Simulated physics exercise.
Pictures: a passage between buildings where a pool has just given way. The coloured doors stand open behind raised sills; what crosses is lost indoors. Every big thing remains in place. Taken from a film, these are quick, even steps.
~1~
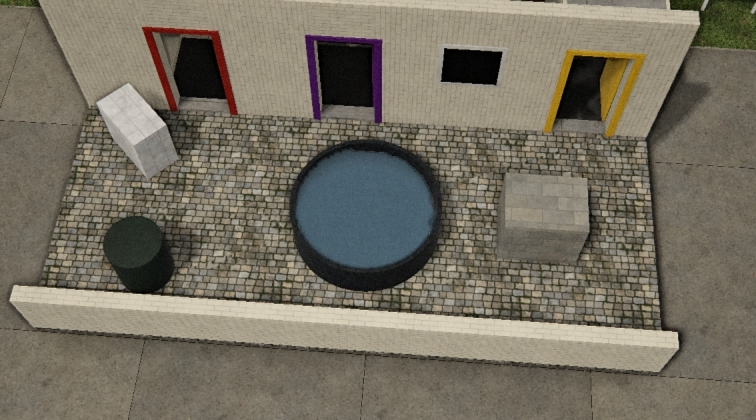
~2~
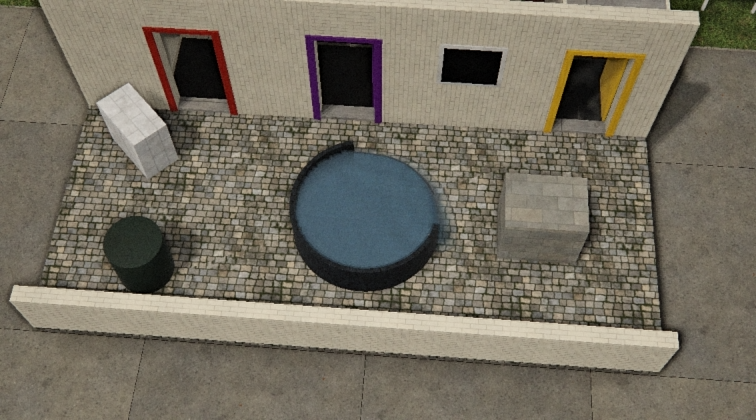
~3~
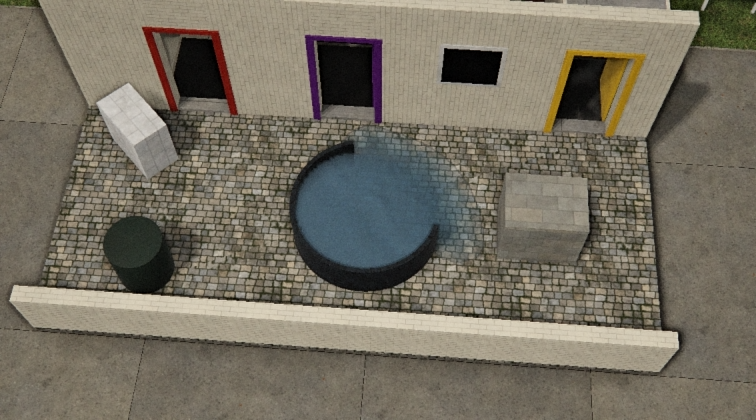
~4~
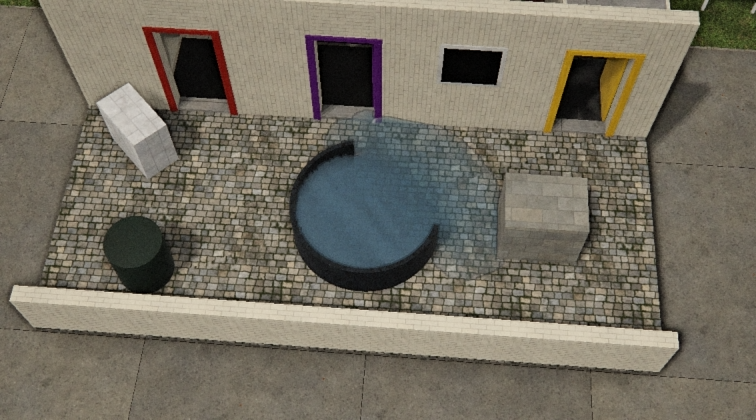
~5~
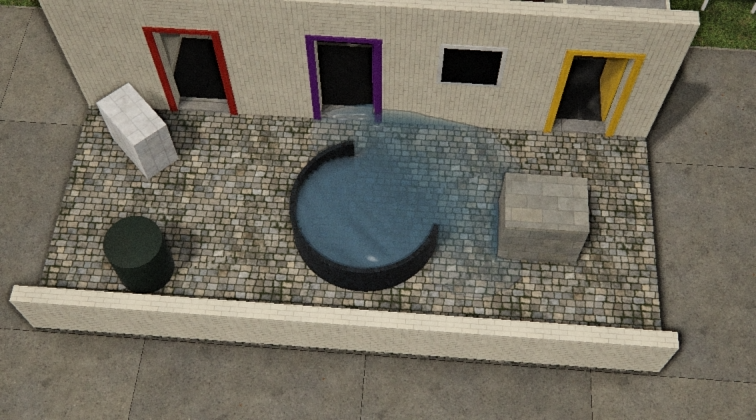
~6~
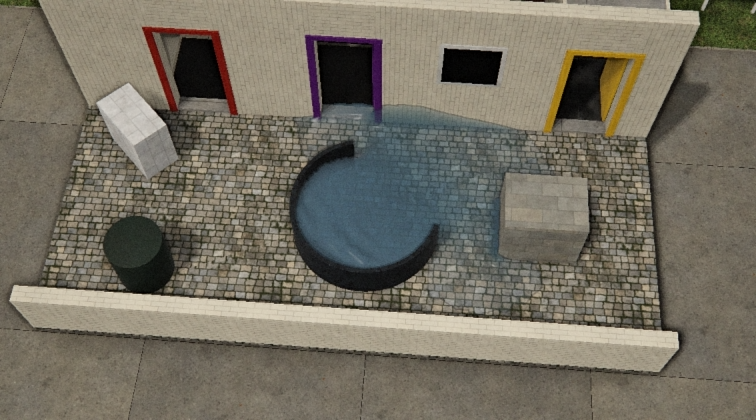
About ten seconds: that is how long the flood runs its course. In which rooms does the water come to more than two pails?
At the end, the purple door gets over two buckets. The red door gets two buckets or fewer. The yellow door gets over two buckets.
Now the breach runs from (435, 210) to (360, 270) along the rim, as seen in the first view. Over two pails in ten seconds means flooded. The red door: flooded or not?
Door red: It stays beneath the limit.
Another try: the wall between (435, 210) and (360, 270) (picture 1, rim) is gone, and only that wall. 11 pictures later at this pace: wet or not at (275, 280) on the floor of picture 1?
There: Flooded.
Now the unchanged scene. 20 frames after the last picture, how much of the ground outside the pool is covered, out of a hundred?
Roughly 60 percent, I reckon.
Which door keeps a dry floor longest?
That's the red one.
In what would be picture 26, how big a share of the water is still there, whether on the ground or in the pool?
72 per cent.
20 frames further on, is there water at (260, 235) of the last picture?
Parched.
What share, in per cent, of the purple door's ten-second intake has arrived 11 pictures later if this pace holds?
Near 75 per cent, give or take.
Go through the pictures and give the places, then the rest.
The first frame shows still water in the round pool at (366, 206).
In the second frame, the front is at a hidden place, out from the gap on the round pool's far side.
In the third frame, the front is at (468, 254), out from the gap on the round pool's far side.
In the fourth frame, the front is at (499, 260), out from the gap on the round pool's far side.
In the fifth frame, the front is at (515, 275), out from the gap on the round pool's far side.
In the sixth frame, the front is at (531, 287), out from the gap on the round pool's far side.
A moment on, water covers 30 % of the floor; the purple door over two buckets in, the red door not reached, the yellow door under two buckets in.
Next, water covers 45 % of the floor; the purple door over two buckets in, the red door wet at the sill, nothing in, the yellow door over two buckets in.
Then, water covers 60 % of the floor; the purple door over two buckets in, the red door wet at the sill, nothing in, the yellow door over two buckets in.
Later, water covers 80 % of the floor; the purple door far over two buckets in, the red door wet at the sill, nothing in, the yellow door over two buckets in.
In the end, water covers 85 % of the floor; the purple door far over two buckets in, the red door under two buckets in, the yellow door over two buckets in.
